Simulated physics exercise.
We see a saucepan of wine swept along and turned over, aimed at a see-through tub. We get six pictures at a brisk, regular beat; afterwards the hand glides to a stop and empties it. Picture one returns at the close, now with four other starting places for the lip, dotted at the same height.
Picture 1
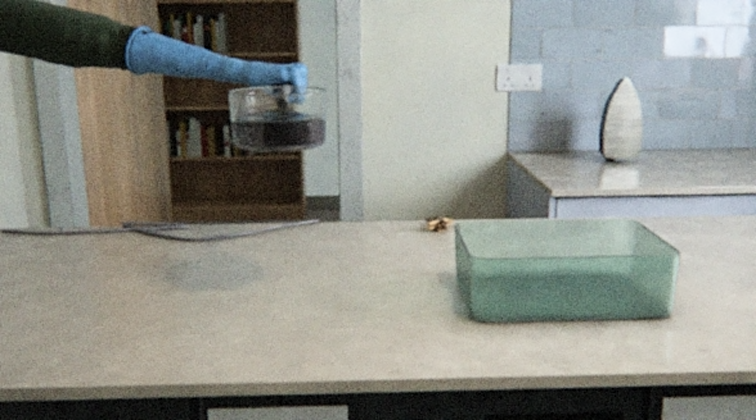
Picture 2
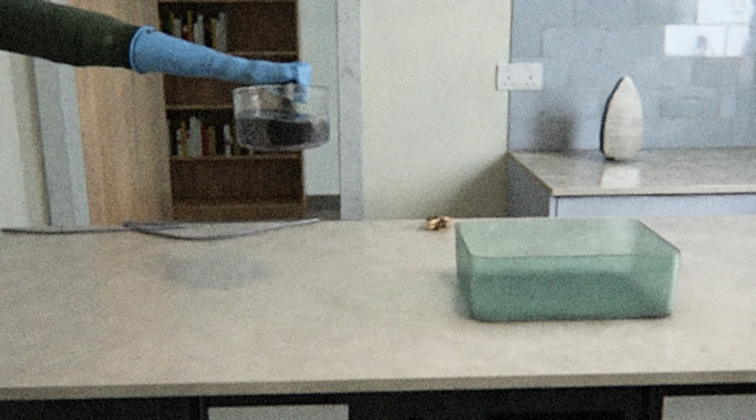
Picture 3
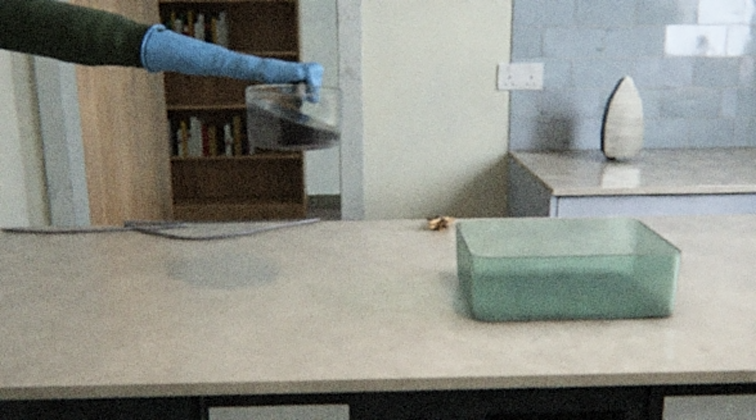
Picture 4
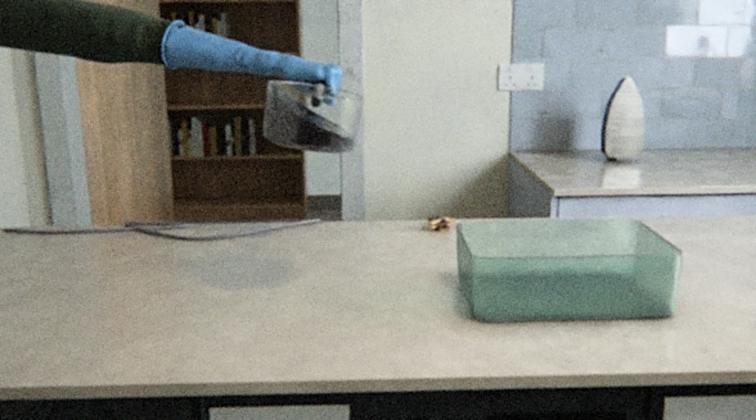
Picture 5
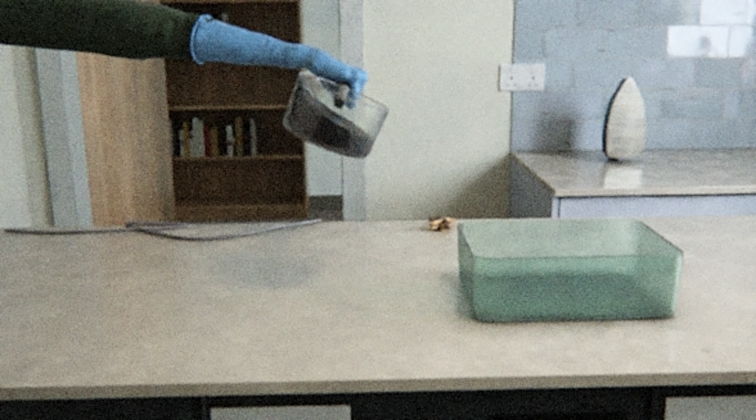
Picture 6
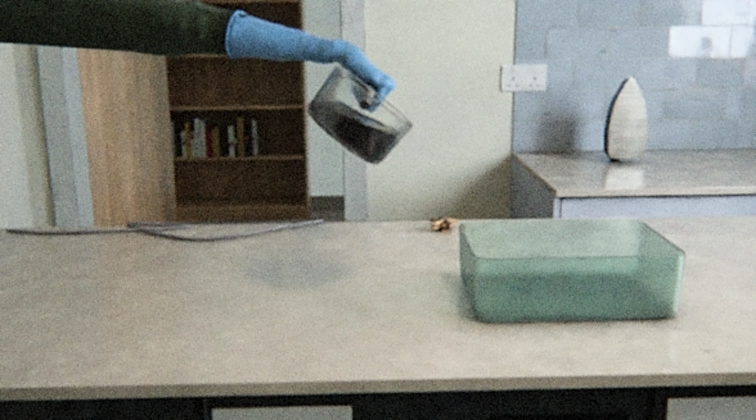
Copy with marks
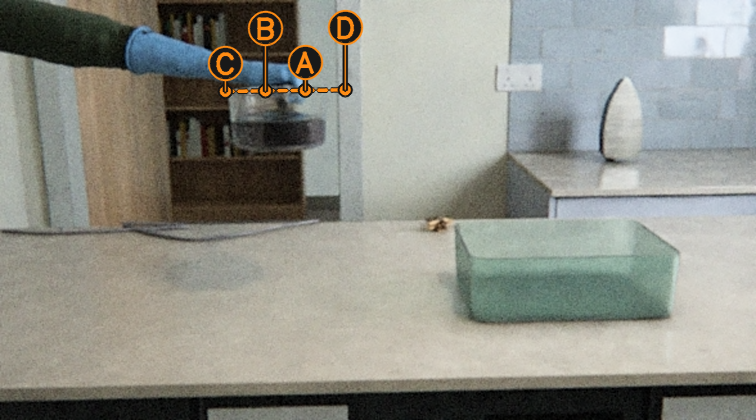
A clear pan of dark wine, held from above by a blue-gloved hand, moved right over a counter and tilted further and further rightward, while a see-through green tub sat still.
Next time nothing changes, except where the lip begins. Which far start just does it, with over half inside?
That is place B.
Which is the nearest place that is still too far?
That is place C.
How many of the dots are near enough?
Three of them.
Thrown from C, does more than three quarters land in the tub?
No.
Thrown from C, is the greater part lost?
Yes, that goes wrong.
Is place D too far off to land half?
No, that is safe.
On the marked copy, A at (305, 90); B at (265, 90); C at (225, 91); D at (345, 89).
Choosing A, about 76 % lands in the tub, 8 % falls short and 17 % goes beside or beyond.
Choosing B, about 65 % lands in the tub, 21 % falls short and 13 % goes beside or beyond.
Choosing C, about 34 % lands in the tub, 62 % falls short and 5 % goes beside or beyond.
Choosing D, about 75 % lands in the tub, 6 % falls short and 20 % goes beside or beyond.
